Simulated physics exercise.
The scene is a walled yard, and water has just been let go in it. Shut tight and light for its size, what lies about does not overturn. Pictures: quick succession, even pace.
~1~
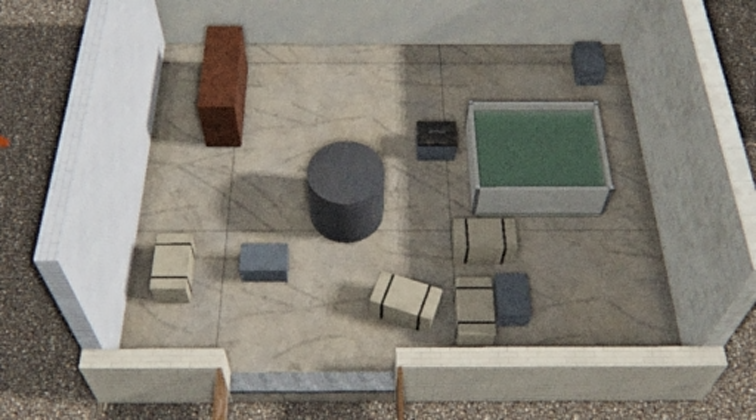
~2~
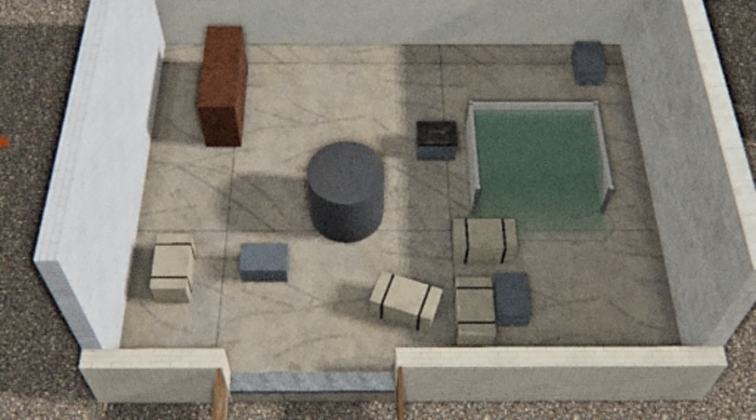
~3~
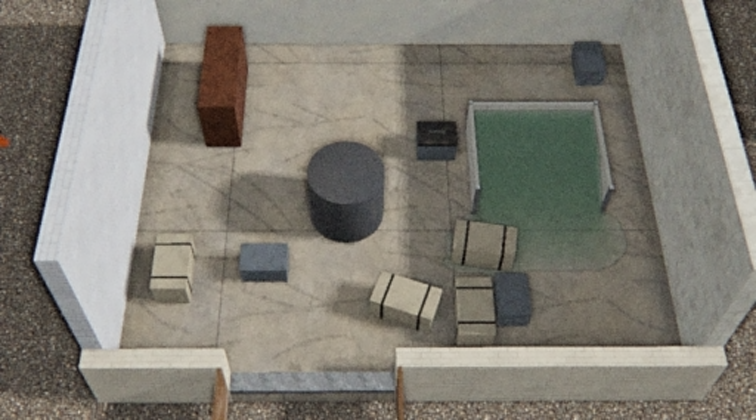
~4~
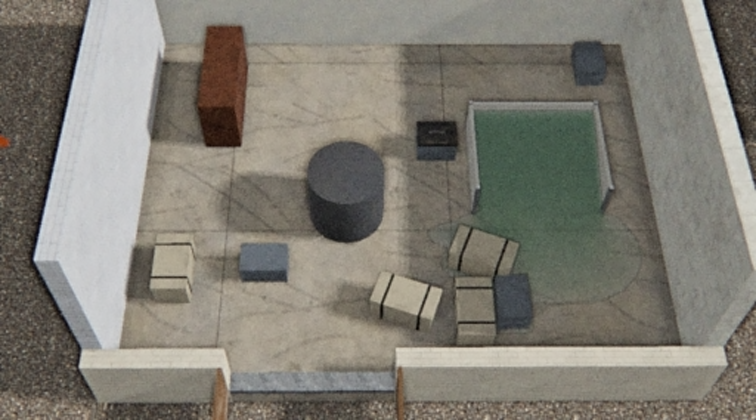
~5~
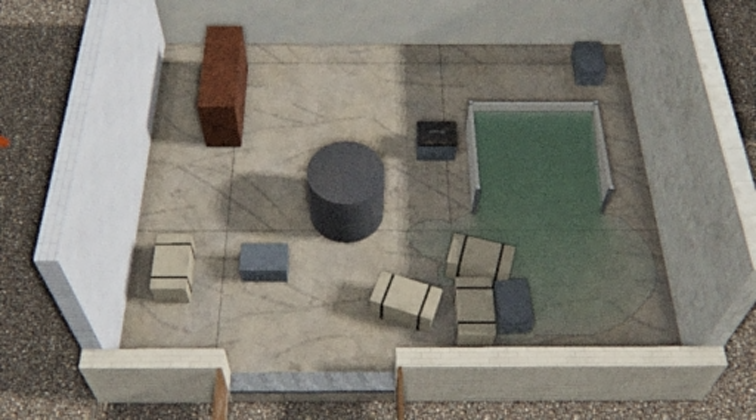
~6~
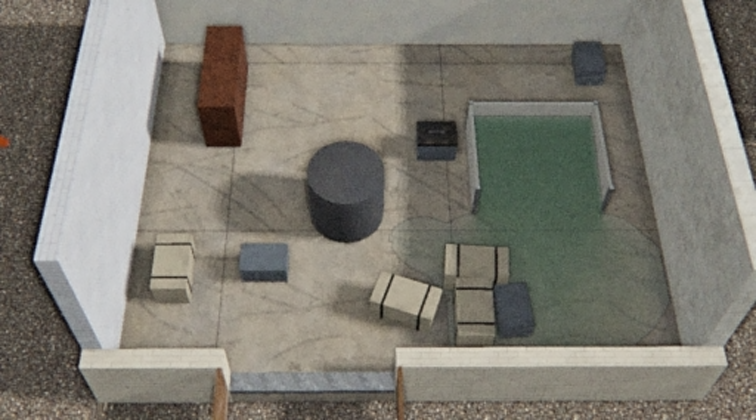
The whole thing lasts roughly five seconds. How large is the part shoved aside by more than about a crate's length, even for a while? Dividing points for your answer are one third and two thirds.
Answer: A share between one and two thirds.
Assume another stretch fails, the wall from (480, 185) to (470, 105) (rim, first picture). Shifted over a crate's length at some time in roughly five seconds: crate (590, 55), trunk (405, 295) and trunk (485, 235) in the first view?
Here is how they go, in order: Fails to go that far, dislodged that far, and fails to go that far.
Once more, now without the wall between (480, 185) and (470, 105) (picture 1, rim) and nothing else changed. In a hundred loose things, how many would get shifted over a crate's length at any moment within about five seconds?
I'd put it around 20 percent.
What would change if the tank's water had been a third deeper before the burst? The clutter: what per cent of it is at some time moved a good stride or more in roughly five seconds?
60 per cent or so.
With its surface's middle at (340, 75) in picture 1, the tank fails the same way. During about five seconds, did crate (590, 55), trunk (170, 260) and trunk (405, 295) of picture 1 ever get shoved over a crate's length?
In order: Remained close by, went well off, remained close by.
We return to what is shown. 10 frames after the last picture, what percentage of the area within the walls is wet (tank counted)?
I'd estimate around 35 percent.
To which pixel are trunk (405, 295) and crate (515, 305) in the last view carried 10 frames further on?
Look around pixels (354, 330) and (472, 329).
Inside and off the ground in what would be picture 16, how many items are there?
By my tally, 3.
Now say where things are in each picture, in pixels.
The first picture shows a trunk at (485, 233), on the bottom; a crate at (514, 294) rests on the ground; 0 of 8 have shifted.
The second picture shows a trunk at (485, 233), on the bottom; a crate at (514, 294) rests on the ground; 0 of 8 have shifted.
The third picture shows a trunk at (485, 238), on the bottom, close to its start; a crate at (514, 294) rests on the ground; 1 of 8 have shifted.
The fourth picture shows a trunk at (484, 248), on the bottom, close to its start; a crate at (514, 296) rests on the ground; 1 of 8 have shifted.
The fifth picture shows a trunk at (481, 254), on the bottom, a stride from its start; a crate at (514, 301) rests on the ground, close to its start; 2 of 8 have shifted.
The sixth picture shows a trunk at (477, 261) rests on the ground, a stride from its start; a crate at (514, 305), on the bottom, close to its start; 2 of 8 have shifted.
A moment on, 1 of 8 are well off their spots; 0 afloat.
Next, 4 of 8 are well off their spots; 3 afloat.
Later, 4 of 8 are well off their spots; 1 afloat.
In the end, 4 of 8 are well off their spots, and 4 have been at some point; 0 afloat.
